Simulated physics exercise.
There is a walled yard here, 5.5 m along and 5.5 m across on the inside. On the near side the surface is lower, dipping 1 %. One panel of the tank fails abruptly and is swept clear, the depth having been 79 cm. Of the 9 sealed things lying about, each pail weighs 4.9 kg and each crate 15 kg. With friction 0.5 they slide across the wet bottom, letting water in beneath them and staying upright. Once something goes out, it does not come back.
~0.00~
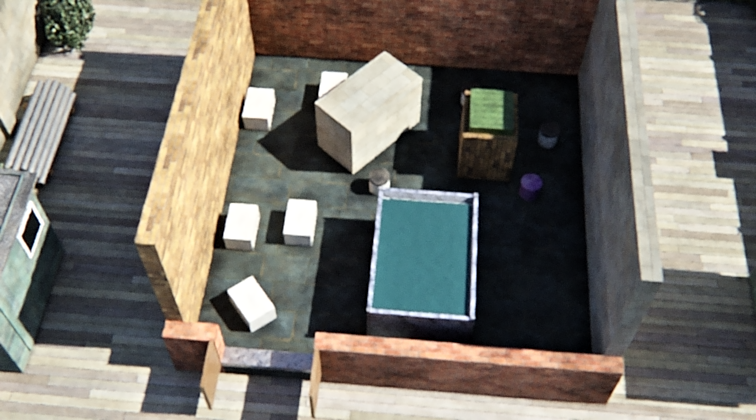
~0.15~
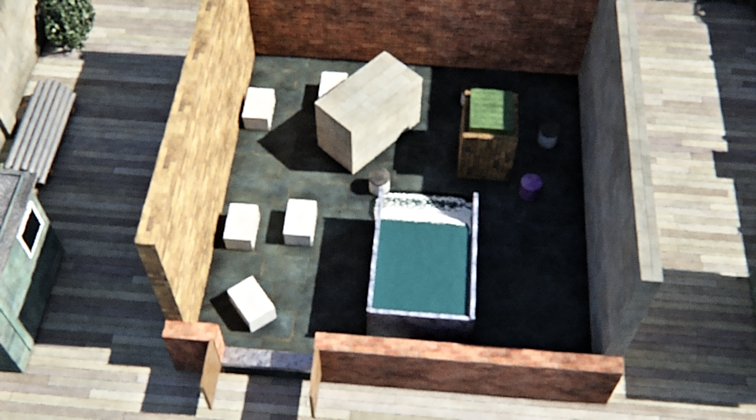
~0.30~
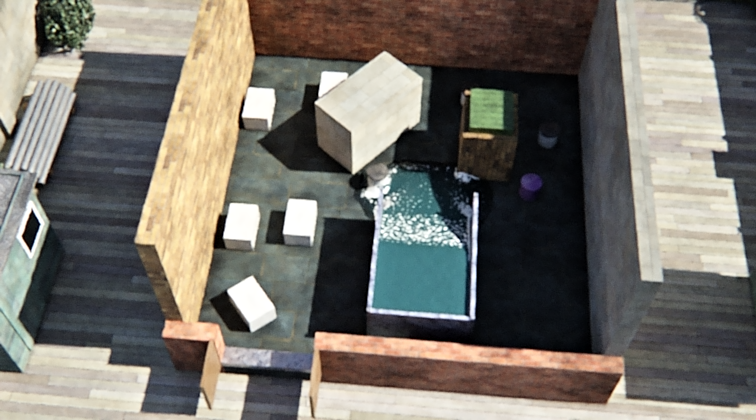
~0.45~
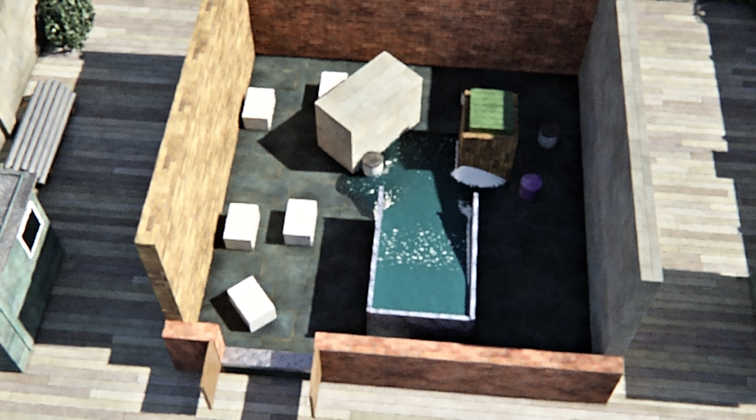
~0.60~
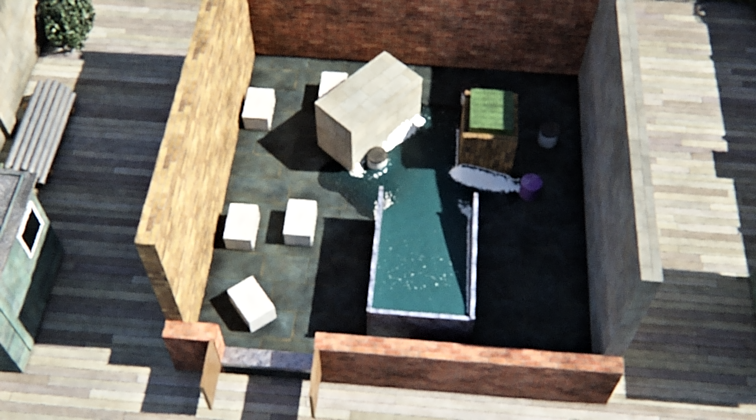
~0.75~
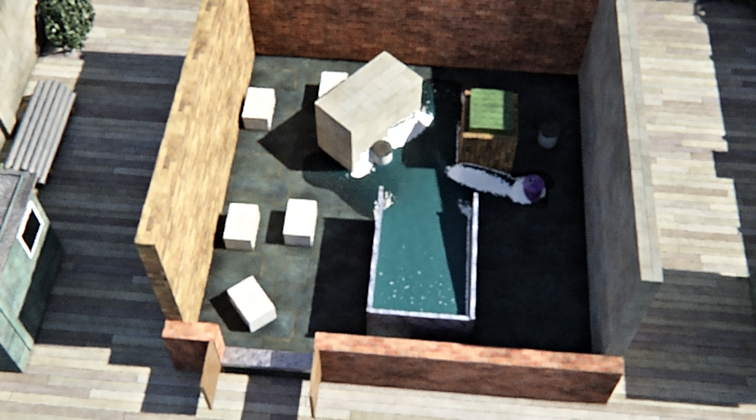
Water bursts from the tank's far side and spreads between the large block and wooden box.
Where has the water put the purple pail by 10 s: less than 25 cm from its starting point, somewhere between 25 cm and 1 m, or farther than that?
Farther than 1 m away.
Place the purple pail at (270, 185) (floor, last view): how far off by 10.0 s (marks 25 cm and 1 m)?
I'd say it lands far off.
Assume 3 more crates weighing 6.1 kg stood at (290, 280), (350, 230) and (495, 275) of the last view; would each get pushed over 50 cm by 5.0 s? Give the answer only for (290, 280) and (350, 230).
Respectively: Inside the limit and outside the limit.
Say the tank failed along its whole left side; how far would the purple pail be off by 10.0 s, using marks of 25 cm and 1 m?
My answer is that the purple pail remains put.
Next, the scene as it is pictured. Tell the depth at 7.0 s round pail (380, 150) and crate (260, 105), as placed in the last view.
Close to 11 and 7 centimetres.
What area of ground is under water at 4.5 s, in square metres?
Roughly 27 m2 of it is wet.
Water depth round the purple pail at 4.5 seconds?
Depth: About 8 cm.
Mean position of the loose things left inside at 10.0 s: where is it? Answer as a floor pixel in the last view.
The centre is close to (393, 246).
After 2.0 s the purple pail is near (575, 252), 1.3 m from its start, afloat; 0 of 9 are out; 3 afloat.
After 4.5 s the purple pail is near (483, 333), 2.7 m from its start, afloat; 0 of 9 are out; 5 afloat.
After 7.0 s the purple pail is near (483, 339), 2.8 m from its start, afloat; 0 of 9 are out; 7 afloat.
After 10.0 s the purple pail is near (480, 346), 2.9 m from its start, afloat; 1 of 9 are out; 5 afloat.
